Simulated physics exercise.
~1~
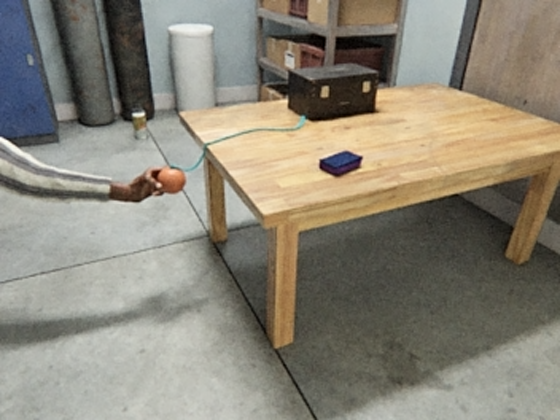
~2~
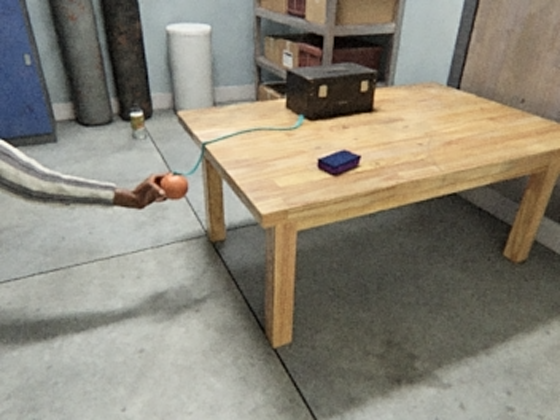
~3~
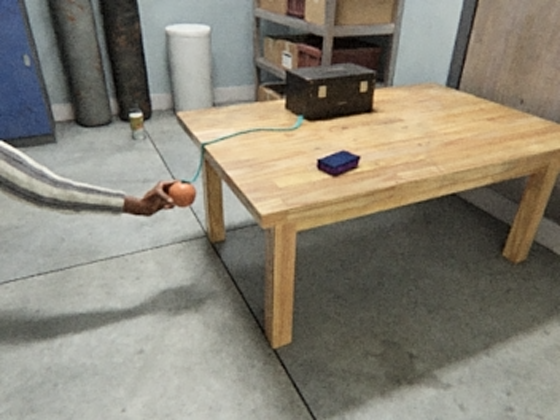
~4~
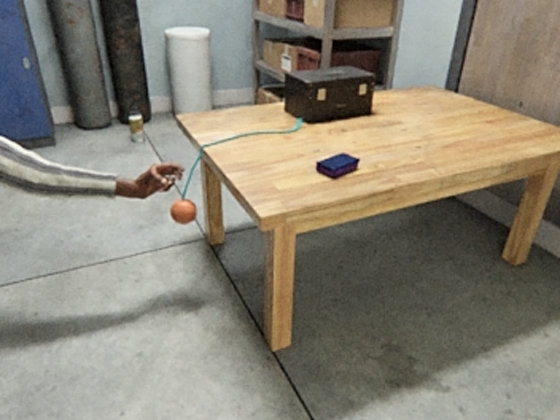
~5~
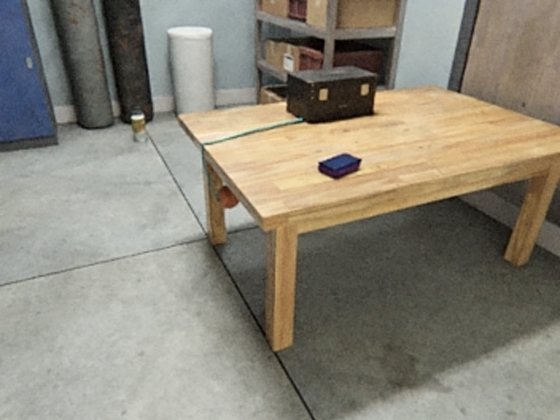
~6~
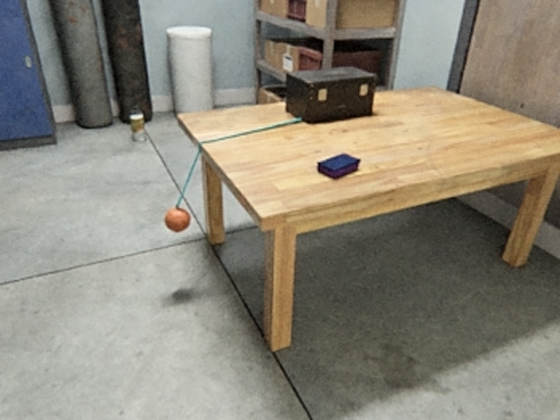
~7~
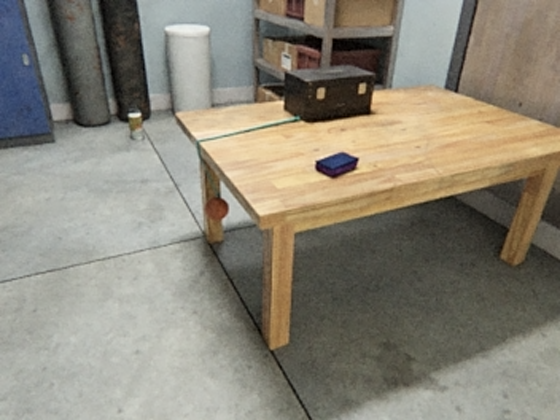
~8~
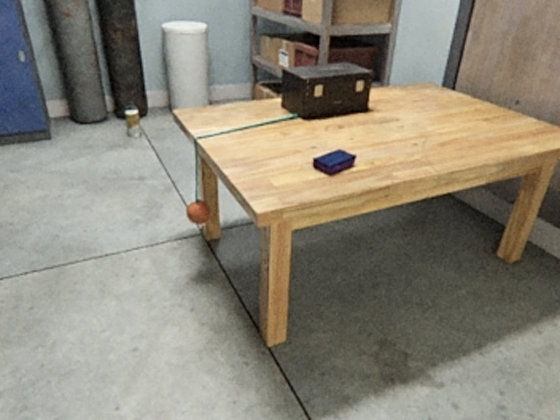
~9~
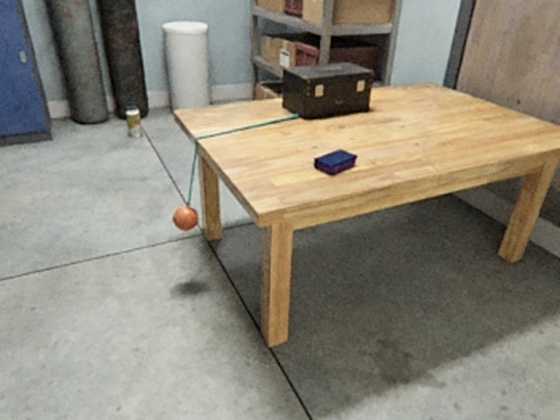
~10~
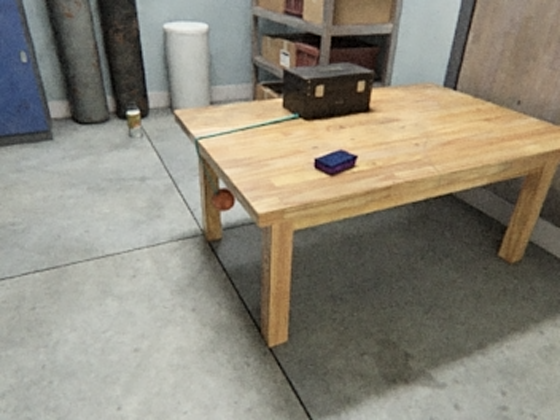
On a concrete floor beside a wooden workbench, a hand releases a ribbon-tethered orange, which swings from the table edge, still dangling.
